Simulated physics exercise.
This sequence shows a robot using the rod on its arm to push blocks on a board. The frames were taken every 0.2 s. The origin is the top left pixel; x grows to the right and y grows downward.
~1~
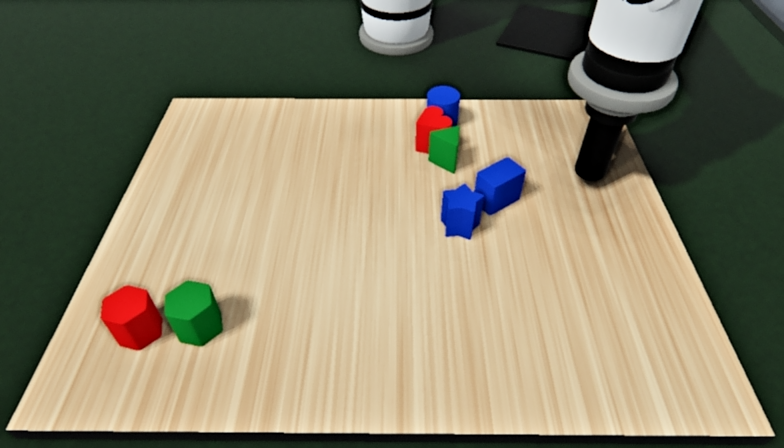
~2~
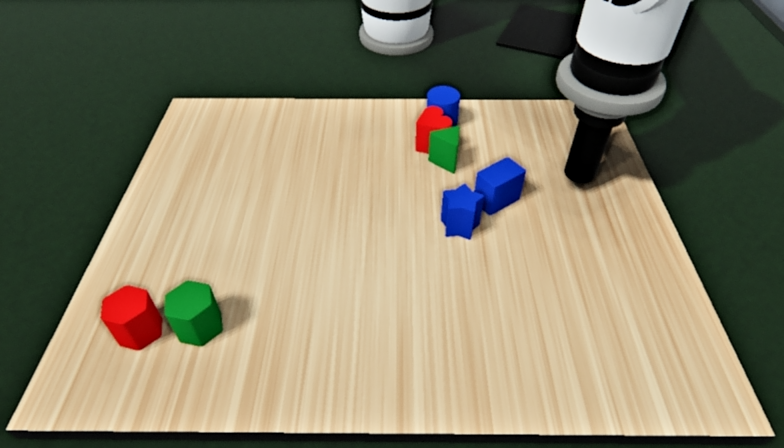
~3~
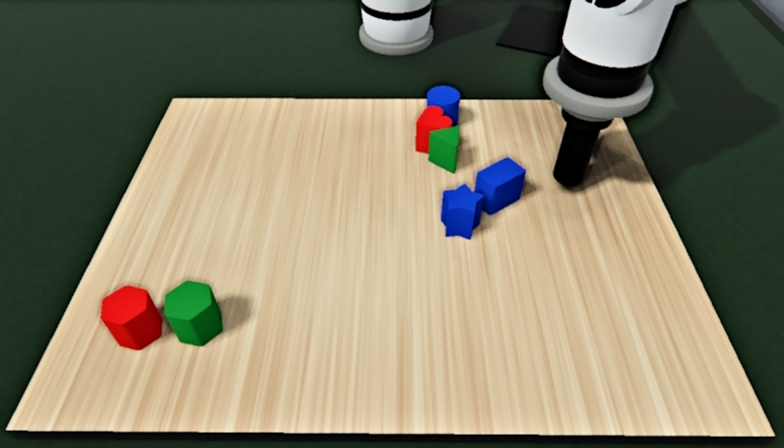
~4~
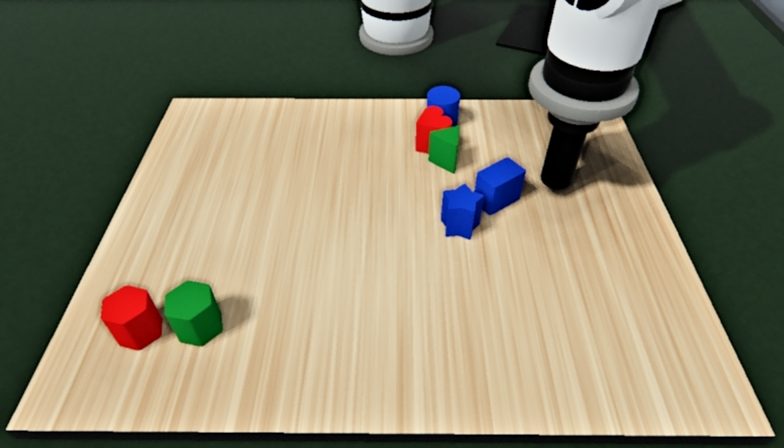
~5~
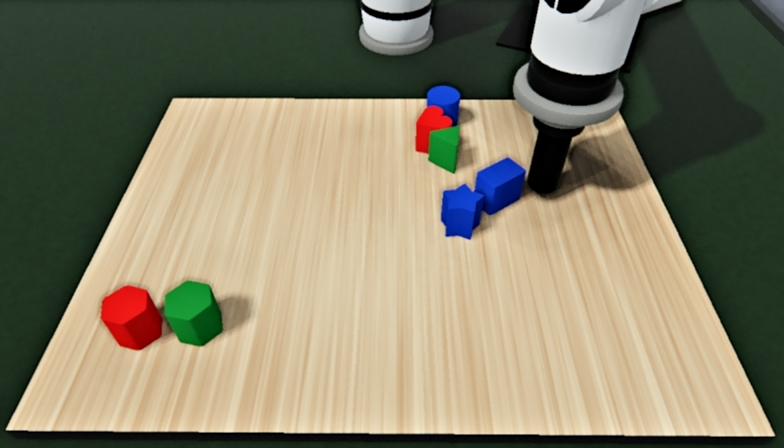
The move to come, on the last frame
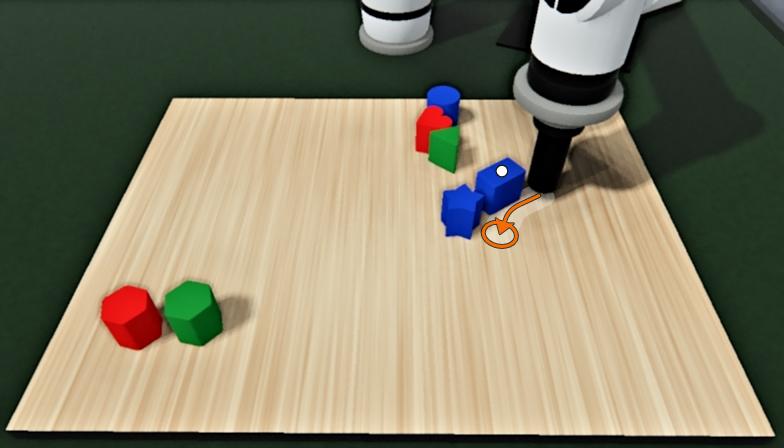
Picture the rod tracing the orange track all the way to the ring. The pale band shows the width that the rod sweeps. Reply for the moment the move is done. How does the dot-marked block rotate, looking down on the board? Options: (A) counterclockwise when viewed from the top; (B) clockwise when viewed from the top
(B)
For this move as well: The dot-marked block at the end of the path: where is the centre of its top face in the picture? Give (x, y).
The top centre is at (474, 177).
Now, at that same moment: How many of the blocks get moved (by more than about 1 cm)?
Moved: 1.
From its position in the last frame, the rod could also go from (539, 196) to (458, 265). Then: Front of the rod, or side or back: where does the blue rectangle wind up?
Once the path is finished, the blue rectangle lies beside or behind the rod.
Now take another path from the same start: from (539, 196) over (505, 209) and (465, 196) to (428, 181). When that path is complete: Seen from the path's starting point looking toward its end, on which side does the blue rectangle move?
It goes right.
Path on the board, from (539, 196) over (520, 204) and (506, 217) to (500, 234); the dot is on the blue rectangle.
What follows on the original path. Halfway along, rod at (514, 199); blue star block at (460, 198), turned 20° anticlockwise; blue rectangle at (477, 174), turned 35° clockwise.
At the end, rod at (502, 223); blue star block at (459, 197), turned 20° anticlockwise; blue rectangle at (474, 177), turned 50° clockwise.
